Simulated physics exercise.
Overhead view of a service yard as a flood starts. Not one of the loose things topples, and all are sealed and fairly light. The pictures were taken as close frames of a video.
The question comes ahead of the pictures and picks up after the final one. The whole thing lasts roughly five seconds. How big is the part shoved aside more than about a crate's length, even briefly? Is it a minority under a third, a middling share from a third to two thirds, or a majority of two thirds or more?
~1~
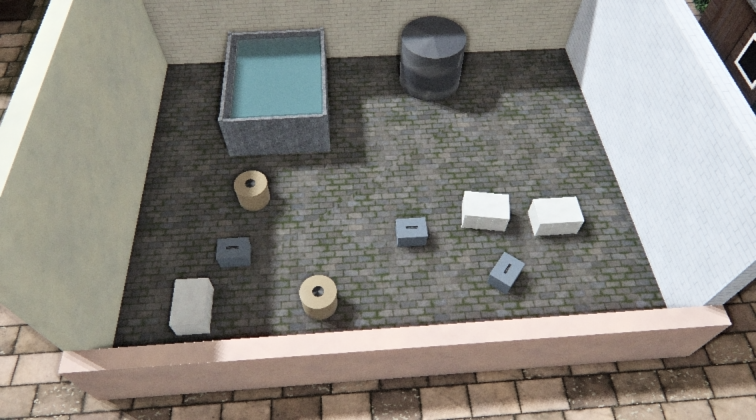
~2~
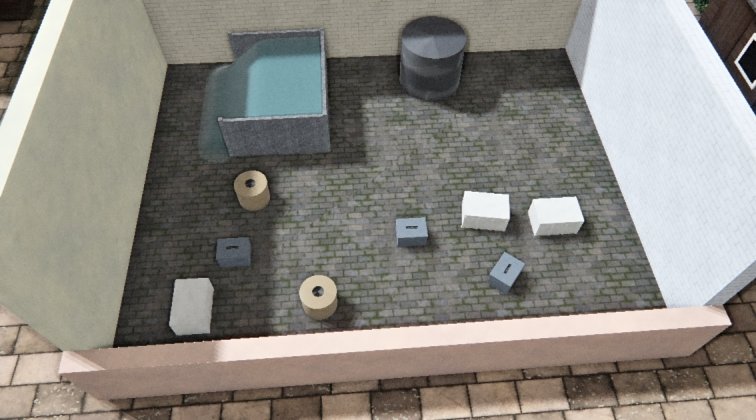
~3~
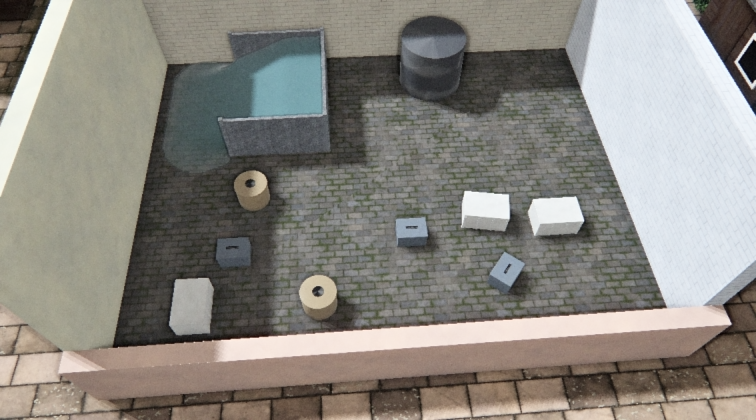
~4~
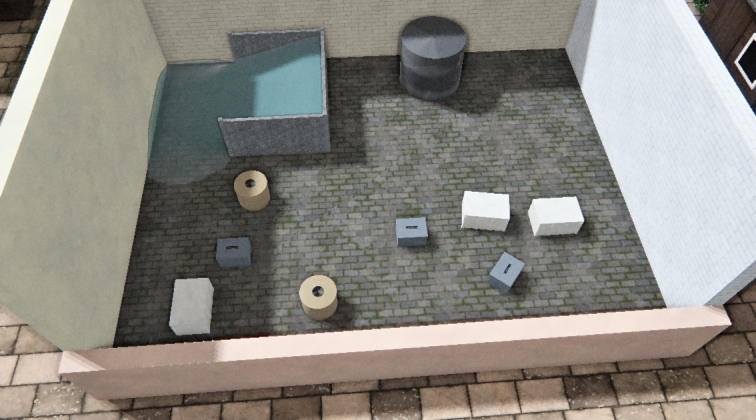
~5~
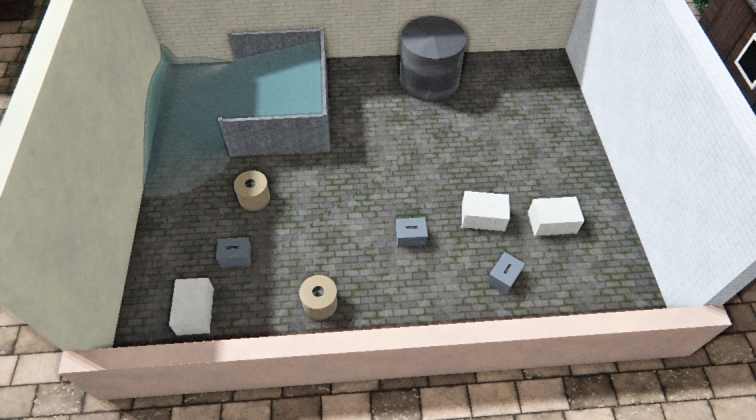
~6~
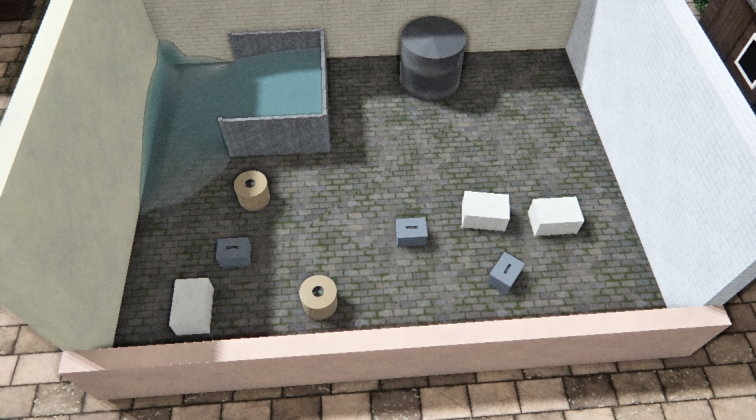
Counting the far movers, it's in the middle - a third to two thirds.
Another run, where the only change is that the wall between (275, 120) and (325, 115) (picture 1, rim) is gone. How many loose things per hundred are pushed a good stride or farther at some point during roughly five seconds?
Close to 80 in a hundred.
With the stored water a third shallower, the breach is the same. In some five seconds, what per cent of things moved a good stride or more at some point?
50 in a hundred, or close to it.
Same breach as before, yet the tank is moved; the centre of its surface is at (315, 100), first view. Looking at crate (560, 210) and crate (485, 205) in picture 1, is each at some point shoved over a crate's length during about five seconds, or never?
Taking them in turn: Didn't get there and didn't get there.
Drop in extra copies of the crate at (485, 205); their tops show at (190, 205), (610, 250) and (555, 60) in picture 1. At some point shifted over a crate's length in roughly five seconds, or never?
Here's the rundown: Sent far off, never gets far, and finally never gets far.
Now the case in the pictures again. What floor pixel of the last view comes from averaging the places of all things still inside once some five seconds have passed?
What remains is centred near (496, 236).
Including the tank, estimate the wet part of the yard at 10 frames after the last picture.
I reckon around 35 per cent.
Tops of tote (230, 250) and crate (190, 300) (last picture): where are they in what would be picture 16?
Close to pixel (262, 264) and pixel (201, 326).
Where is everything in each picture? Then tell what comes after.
In the first frame, a tub at (250, 184), on the bottom; a tote at (507, 269), on the bottom; 0 of 8 have shifted.
In the second frame, a tub at (250, 184) rests on the ground; a tote at (507, 269) rests on the ground; 0 of 8 have shifted.
In the third frame, a tub at (250, 184) rests on the ground; a tote at (507, 269) rests on the ground; 0 of 8 have shifted.
In the fourth frame, a tub at (250, 184) rests on the ground; a tote at (507, 269) rests on the ground; 0 of 8 have shifted.
In the fifth frame, a tub at (250, 184), on the bottom; a tote at (507, 269) rests on the ground; 0 of 8 have shifted.
In the sixth frame, a tub at (250, 184) rests on the ground; a tote at (507, 269), on the bottom; 0 of 8 have shifted.
A moment on, 0 of 8 are well off their spots; 0 afloat.
Next, 0 of 8 are well off their spots; 0 afloat.
Later, 4 of 8 are well off their spots; 3 afloat.
In the end, 5 of 8 are well off their spots, and 5 have been at some point; 2 afloat.
